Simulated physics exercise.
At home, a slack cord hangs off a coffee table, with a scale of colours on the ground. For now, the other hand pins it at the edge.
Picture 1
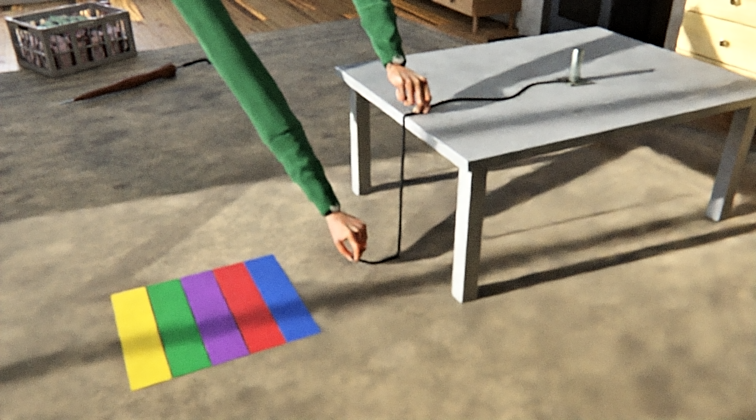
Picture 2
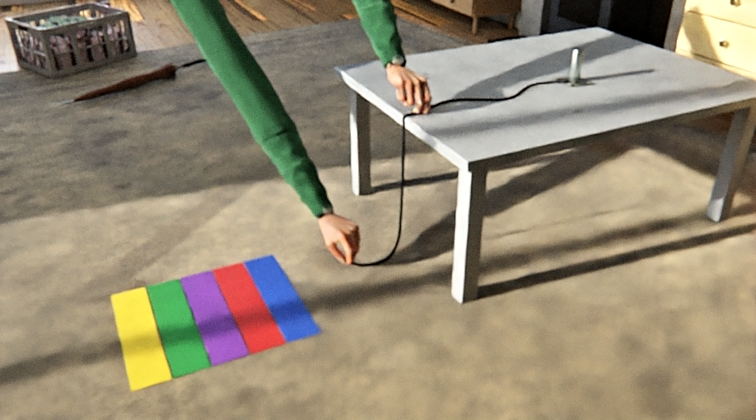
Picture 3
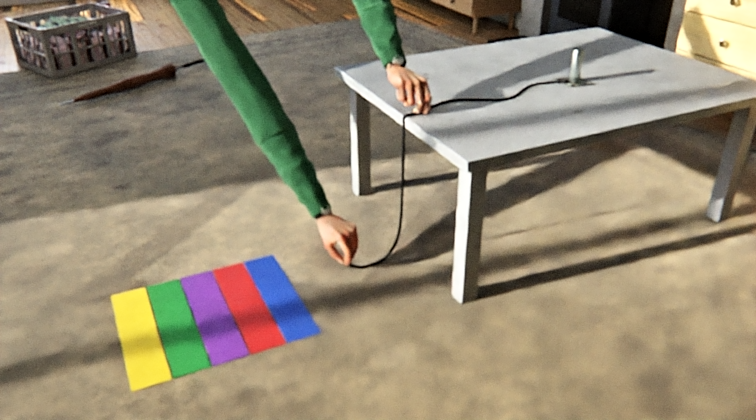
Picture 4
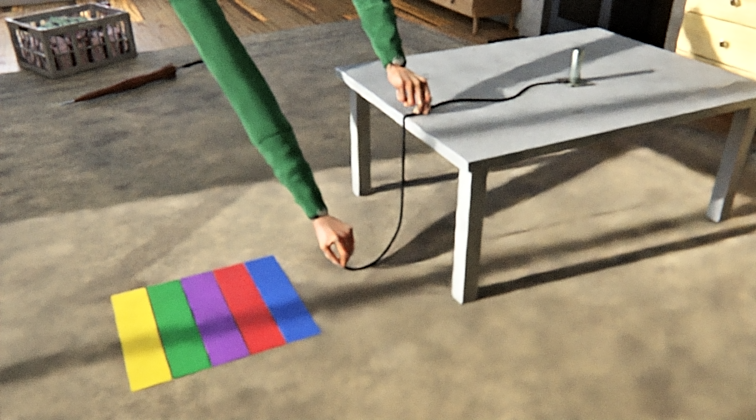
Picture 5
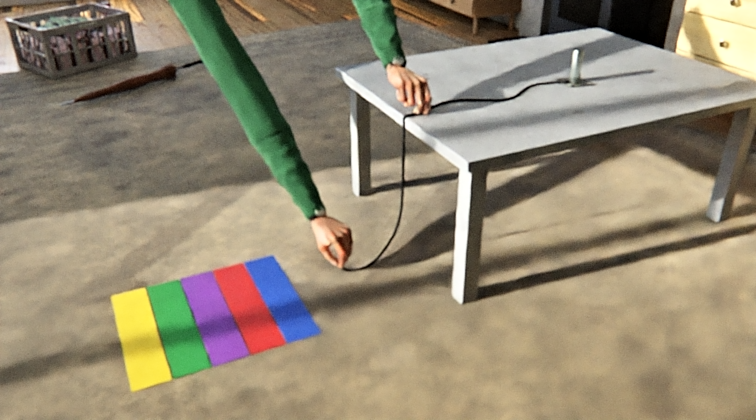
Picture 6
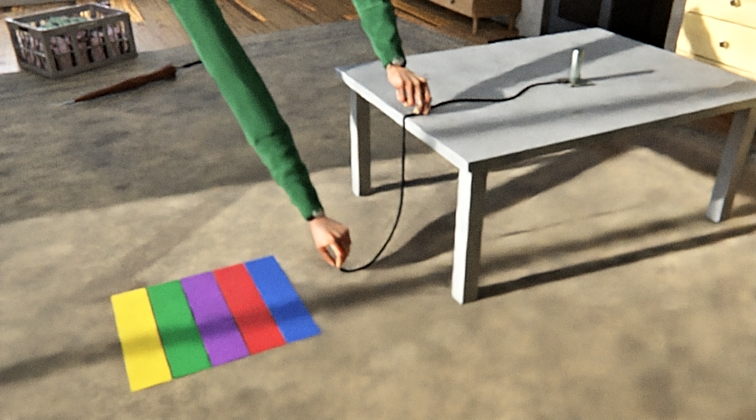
One hand pins a black cord at the table's edge while another draws its end slightly left.
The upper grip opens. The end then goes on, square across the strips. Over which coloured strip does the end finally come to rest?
Over the red strip.
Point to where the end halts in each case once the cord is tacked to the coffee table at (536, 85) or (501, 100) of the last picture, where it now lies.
The spots come out as (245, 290) and (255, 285), in that order.
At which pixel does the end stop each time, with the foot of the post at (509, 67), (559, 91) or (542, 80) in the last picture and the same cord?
The first try gives (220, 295), the second (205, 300) and the third (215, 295).
Early on, end near (304, 273); short of the strips.
Midway, end near (266, 283); over blue.
At the end of the slack, end near (243, 289); over red. Over red.
